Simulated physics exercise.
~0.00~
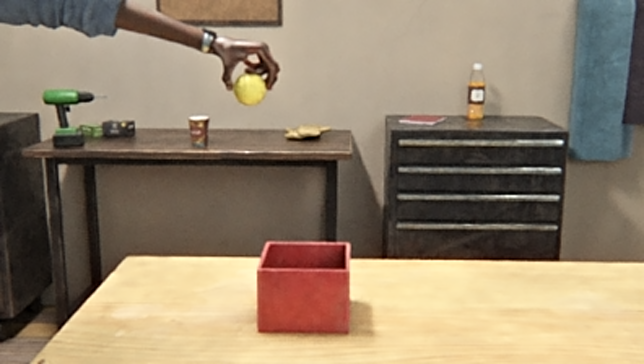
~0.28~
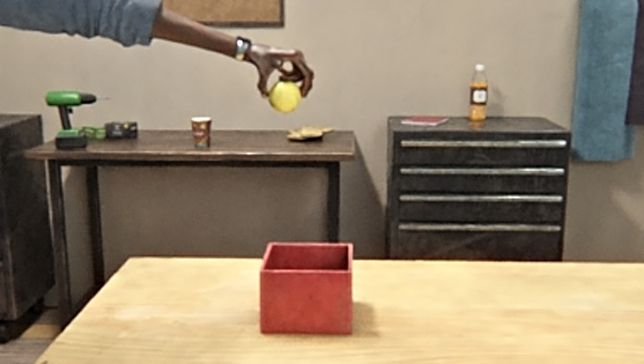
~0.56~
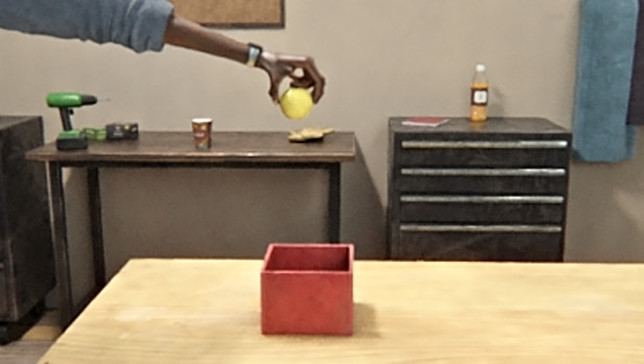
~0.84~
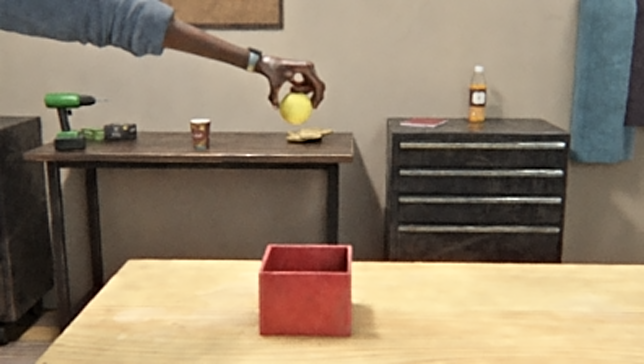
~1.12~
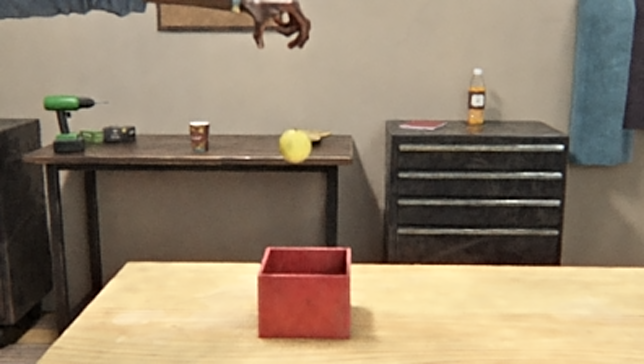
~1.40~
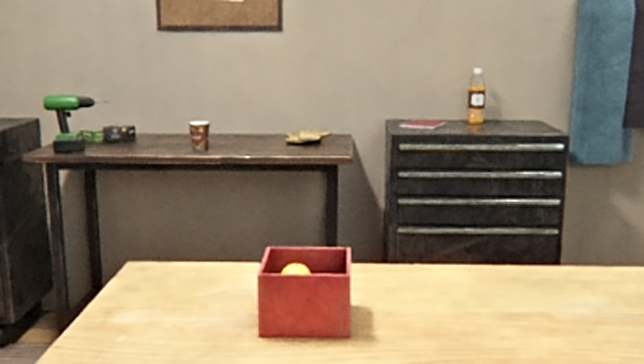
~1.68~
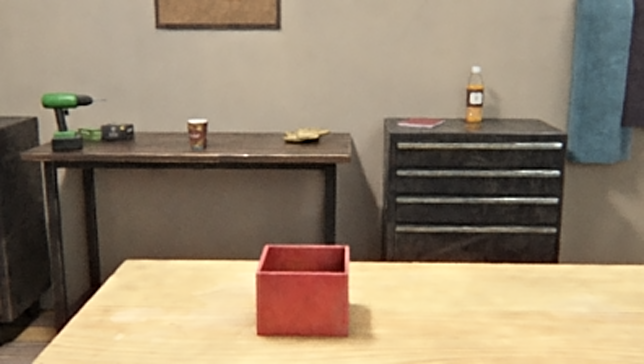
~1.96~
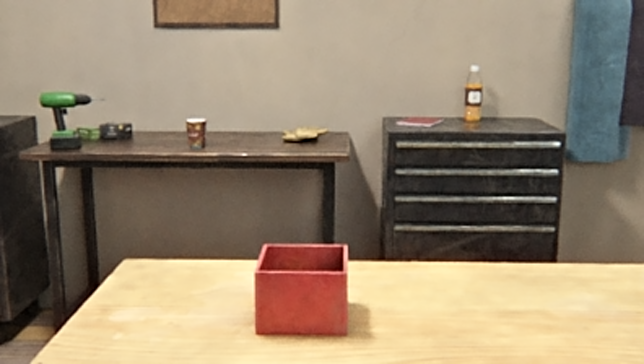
A yellow apple is held in a hand that reaches in from the left, above a wooden table where an open red box sits. The hand carries it a short way right and slightly down, then pauses over the box. Behind are a dark workbench with a green drill and a paper cup, and a drawer cabinet with a bottle on top. The fingers open and the hand draws back as the apple drops straight down. It falls into the box, its top briefly showing above the rim, then sinks from sight inside, leaving the box standing still.
